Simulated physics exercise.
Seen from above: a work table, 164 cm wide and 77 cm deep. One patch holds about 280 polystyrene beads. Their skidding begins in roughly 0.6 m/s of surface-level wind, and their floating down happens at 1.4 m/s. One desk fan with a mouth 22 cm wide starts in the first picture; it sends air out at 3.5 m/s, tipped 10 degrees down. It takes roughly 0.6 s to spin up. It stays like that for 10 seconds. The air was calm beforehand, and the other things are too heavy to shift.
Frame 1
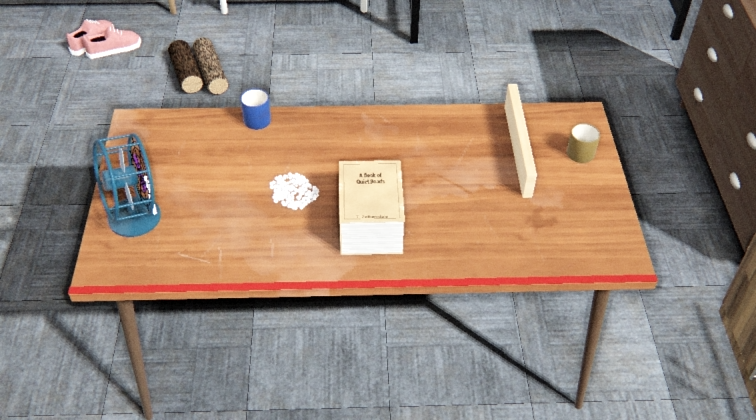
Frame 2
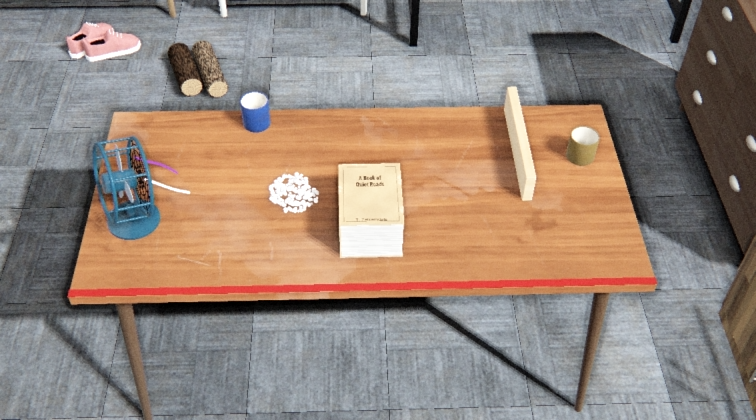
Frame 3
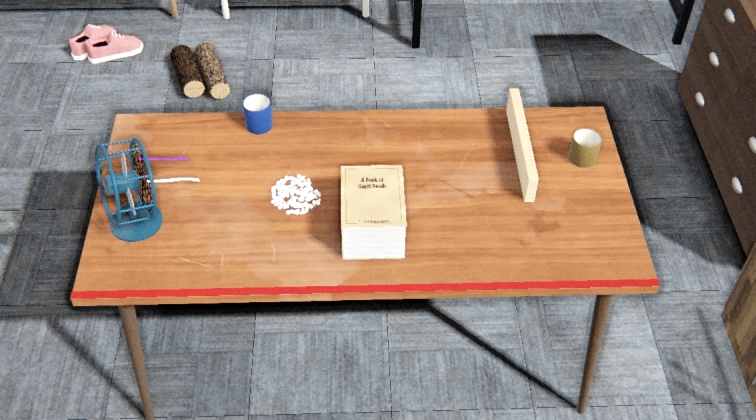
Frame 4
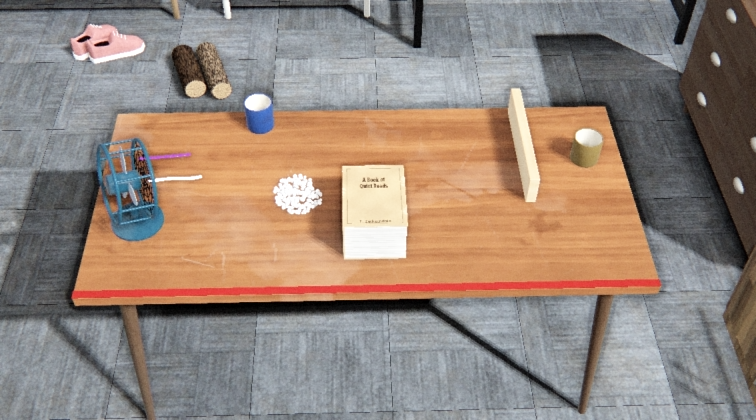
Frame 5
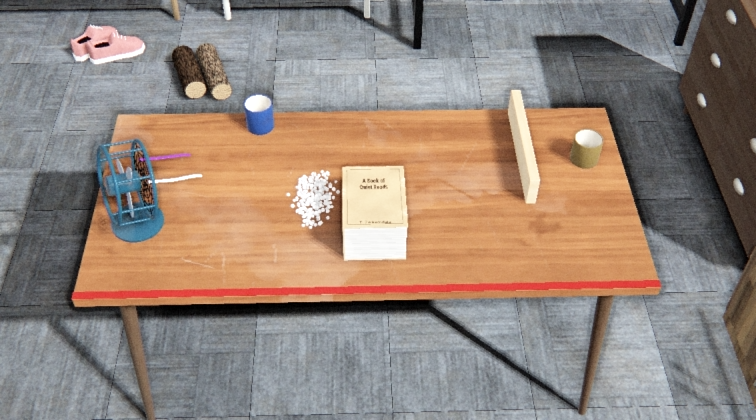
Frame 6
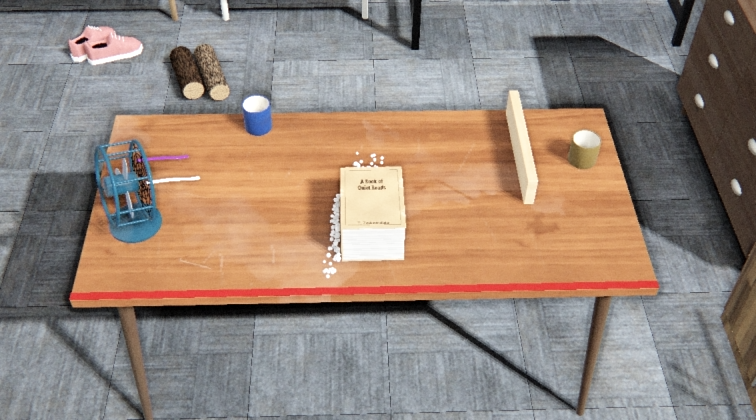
To begin with, a small pile of white beads lies still between a blue desk fan and a book on a wooden table. Streamers lift from the fan and stretch rightward, then the beads skid right, bunching along the book's left side, with some slipping around behind it and near its front corner.
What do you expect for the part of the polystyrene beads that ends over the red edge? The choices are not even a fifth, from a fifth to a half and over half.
I reckon the share over that edge will outnumber the rest.
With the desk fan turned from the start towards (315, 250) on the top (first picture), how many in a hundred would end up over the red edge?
0 %.
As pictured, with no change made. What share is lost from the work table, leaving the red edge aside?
Roughly 5 %.
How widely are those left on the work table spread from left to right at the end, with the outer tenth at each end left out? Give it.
I'd say close to 30 cm.
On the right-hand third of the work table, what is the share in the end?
Something close to 15 % ends up there.
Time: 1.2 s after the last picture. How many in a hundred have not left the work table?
Near 40 per cent, more or less.
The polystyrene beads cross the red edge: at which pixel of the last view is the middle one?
Around (360, 294).
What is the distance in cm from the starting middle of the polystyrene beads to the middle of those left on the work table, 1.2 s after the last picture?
I'd say close to 65 cm.
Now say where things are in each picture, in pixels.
In the first picture, the middle of the polystyrene beads is near (293, 190), none has stirred yet and the mouth of the desk fan is at (123, 177).
In the second picture, the middle of the polystyrene beads is near (295, 191), none has stirred yet and the red edge is centred on (366, 291).
In the third picture, the middle of the polystyrene beads is near (297, 193), none has stirred yet, the top of a book is at (373, 195) and the top of a mug is at (257, 102).
In the fourth picture, the middle of the polystyrene beads is near (299, 192) and none has stirred yet.
In the fifth picture, the middle of the polystyrene beads is near (316, 198), the farthest in sight from the desk fan is at (336, 182) and about 95 % have left their places.
In the sixth picture, the middle of the polystyrene beads is near (347, 195), the farthest in sight from the desk fan is at (382, 159) and all have left their places.
Then, 1.2 s after the last picture, 34 % are on the move or not yet settled, 59 % are over the red edge; the middle of those still in play is near (507, 252).
Then, 2.4 s after the last picture, 21 % are on the move or not yet settled, 69 % are over the red edge; the middle of those still in play is near (501, 256).
Then, 4.7 s after the last picture, 15 % are on the move or not yet settled, 74 % are over the red edge; the middle of those still in play is near (494, 258).
Then, 9.2 s after the last picture, at the end, 76 % are over the red edge; the middle of those still in play is near (502, 238).
